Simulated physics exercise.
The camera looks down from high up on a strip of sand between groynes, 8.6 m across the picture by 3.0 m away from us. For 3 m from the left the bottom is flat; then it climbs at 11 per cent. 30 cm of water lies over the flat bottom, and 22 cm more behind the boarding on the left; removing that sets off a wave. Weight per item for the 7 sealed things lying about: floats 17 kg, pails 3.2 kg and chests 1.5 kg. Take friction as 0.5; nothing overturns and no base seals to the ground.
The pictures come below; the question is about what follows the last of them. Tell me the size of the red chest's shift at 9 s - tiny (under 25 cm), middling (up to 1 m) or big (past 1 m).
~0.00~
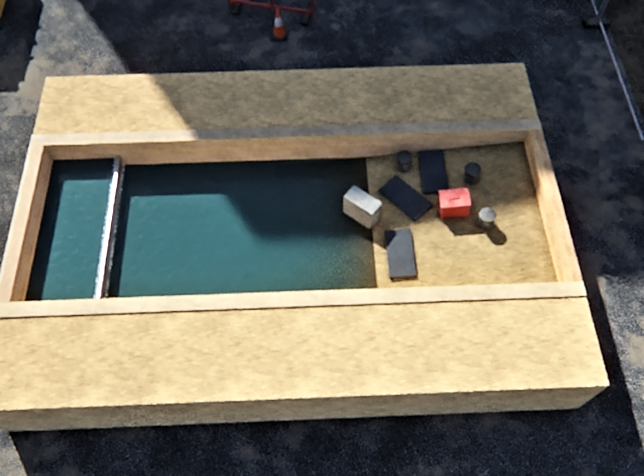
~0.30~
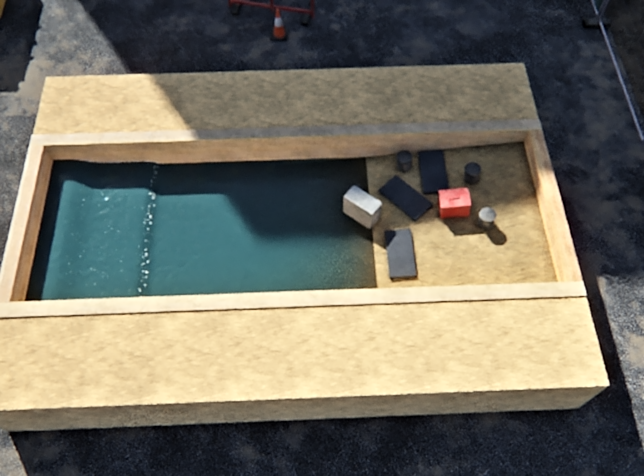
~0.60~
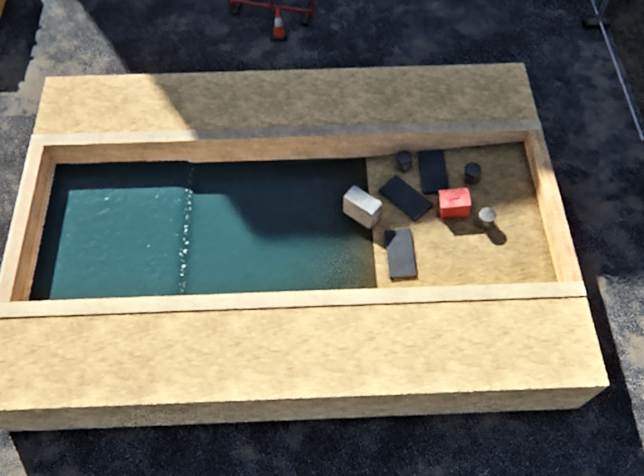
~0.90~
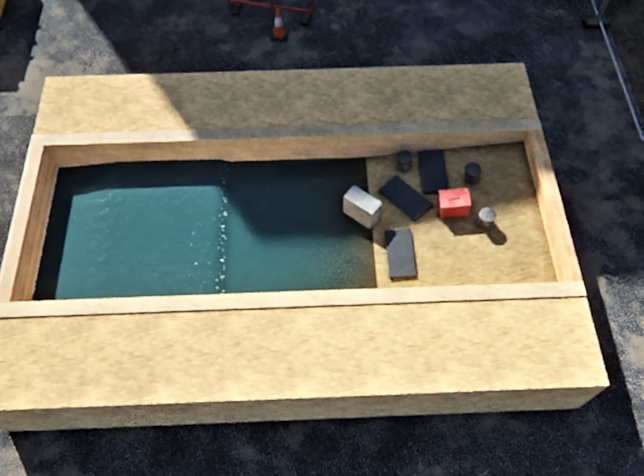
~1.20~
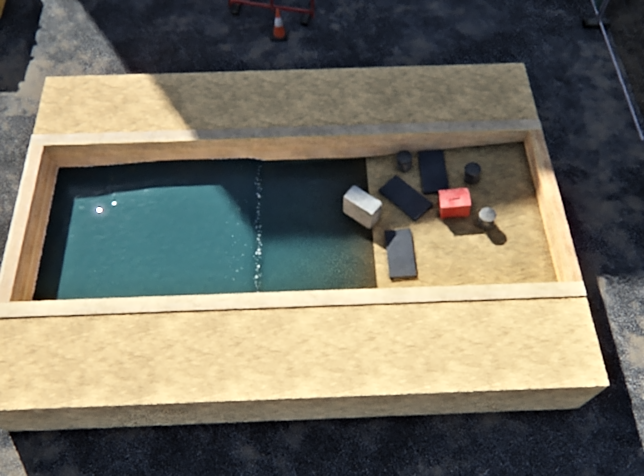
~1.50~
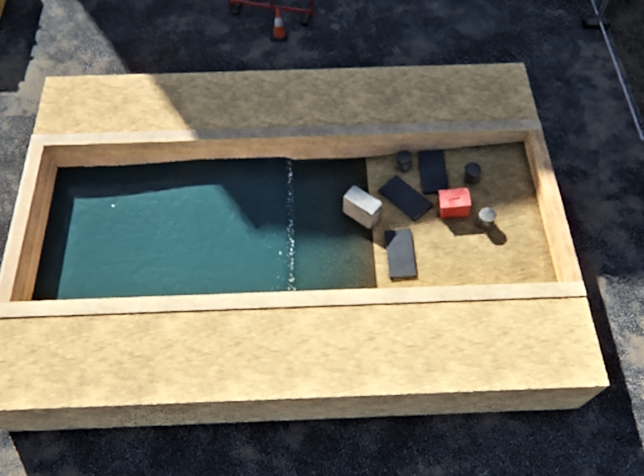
Large displacement.
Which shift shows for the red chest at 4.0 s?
Shift: About 5 cm.
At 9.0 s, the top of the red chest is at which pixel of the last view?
Estimated top position: Near (309, 163).
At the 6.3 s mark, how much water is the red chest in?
About 4 cm.
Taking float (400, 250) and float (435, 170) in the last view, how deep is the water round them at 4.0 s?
Depth approx. 6 cm / 4 cm.
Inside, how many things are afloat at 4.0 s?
I'd say 3 of them.
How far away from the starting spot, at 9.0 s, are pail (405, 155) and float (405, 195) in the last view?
In turn: 250 cm, 150 cm.
After 2.1 s the red chest is near (457, 198), 0.0 m from its start, aground; 0 afloat.
After 4.0 s the red chest is near (459, 196), 0.0 m from its start, aground; 3 afloat.
After 6.3 s the red chest is near (391, 189), 1.1 m from its start, afloat; 3 afloat.
After 9.0 s the red chest is near (309, 163), 2.7 m from its start, afloat; 4 afloat.
